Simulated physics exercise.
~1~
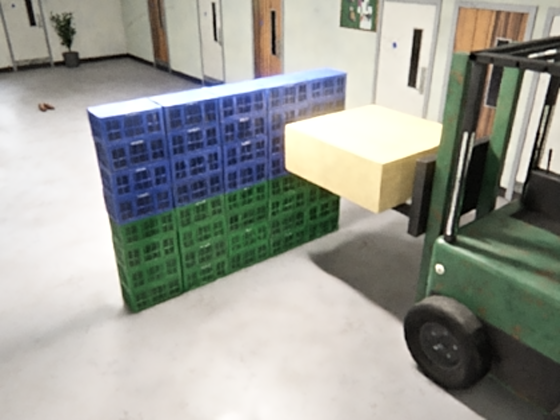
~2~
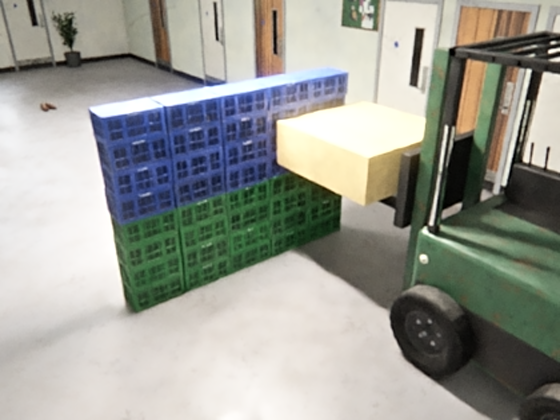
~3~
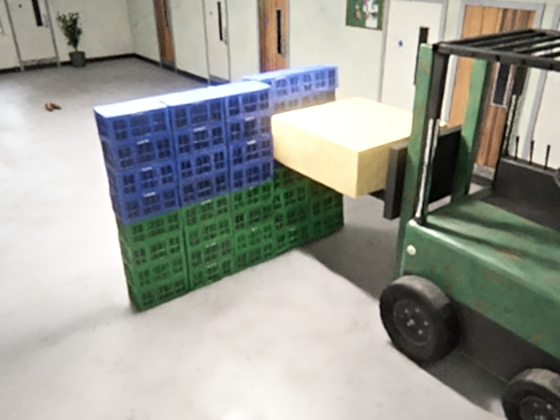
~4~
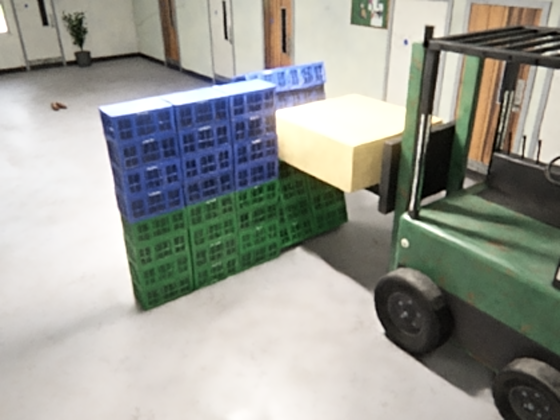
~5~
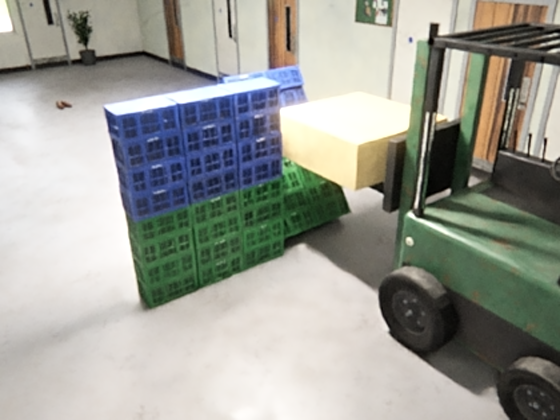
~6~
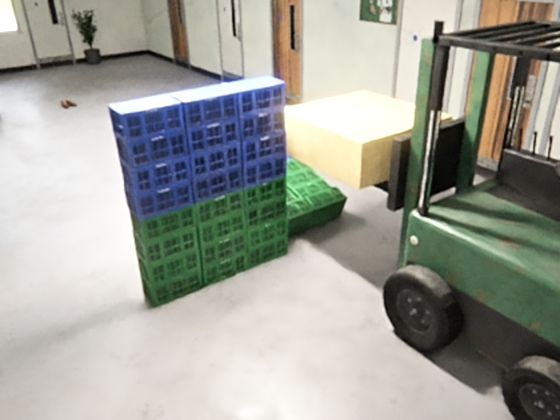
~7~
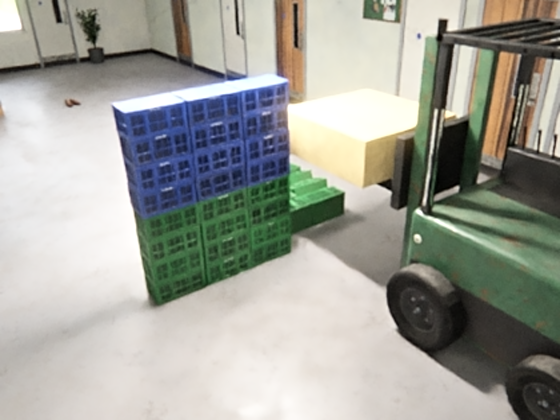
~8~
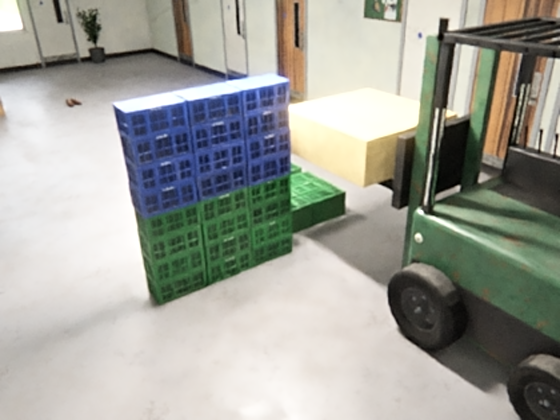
A forklift's raised box pushes into a blue and green crate wall, toppling one end.
